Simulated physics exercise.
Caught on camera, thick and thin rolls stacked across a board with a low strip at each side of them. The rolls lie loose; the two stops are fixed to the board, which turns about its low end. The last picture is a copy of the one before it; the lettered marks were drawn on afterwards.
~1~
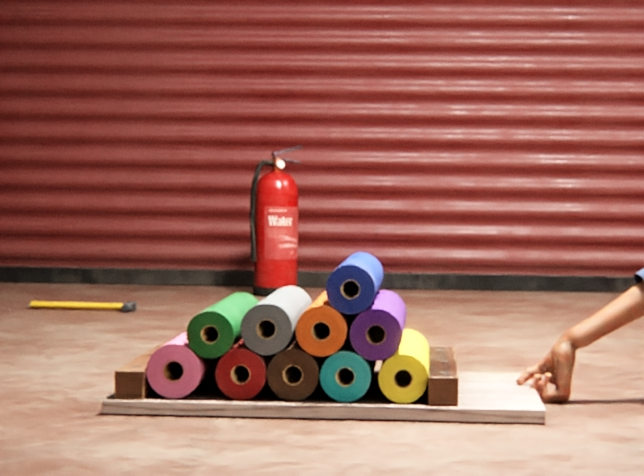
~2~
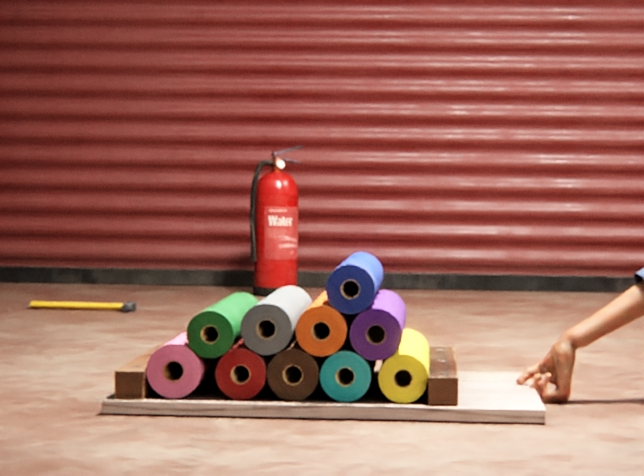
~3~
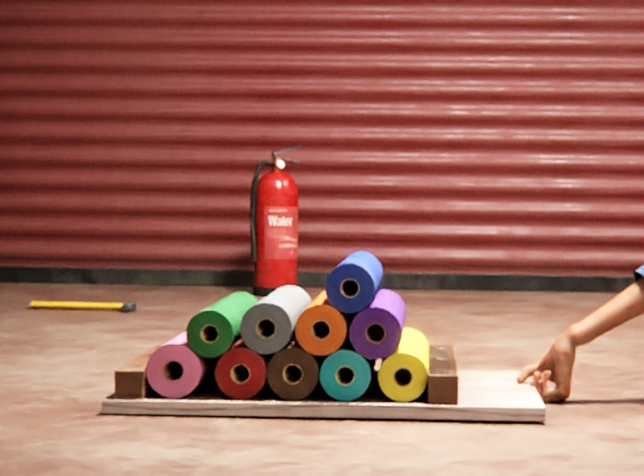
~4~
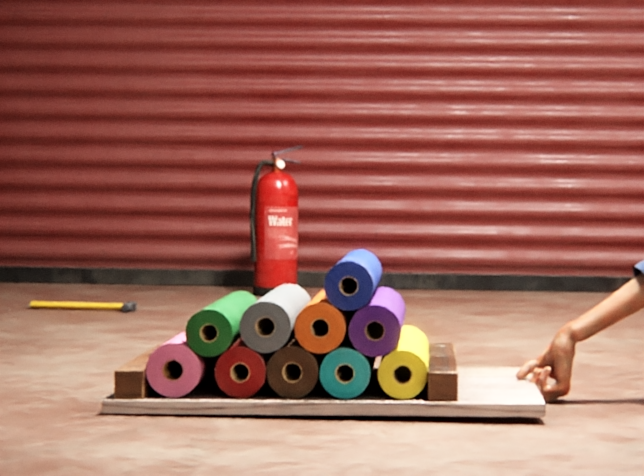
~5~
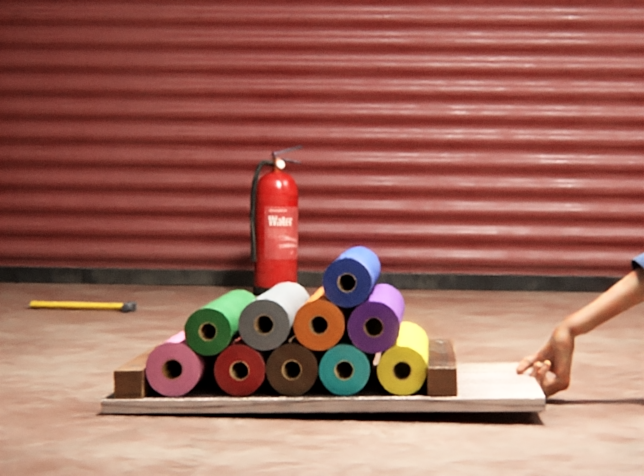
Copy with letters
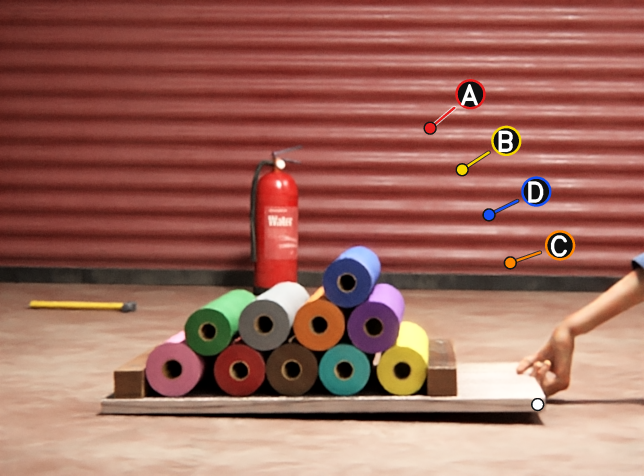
In the video, colourful rolls sit stacked on a board between two low strips, with a red extinguisher behind them, as a hand at the board's right end slowly raises that end slightly, tilting the board and its rolls.
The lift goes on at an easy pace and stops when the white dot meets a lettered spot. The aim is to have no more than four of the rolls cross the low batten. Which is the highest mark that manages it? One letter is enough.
No higher than D.
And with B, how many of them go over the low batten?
It comes to five.
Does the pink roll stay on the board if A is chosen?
Yes.
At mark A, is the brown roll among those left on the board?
The brown roll: Yes.
On the marked copy, A at (430, 128); B at (462, 170); C at (511, 263); D at (489, 215); the white dot at (537, 404).
With D. Early on, board at 16°.
Further on, board at 27°.
At the end, board at 27°, none over the low batten.
As for the rest, A five over the low batten; B five over the low batten; C none over the low batten.
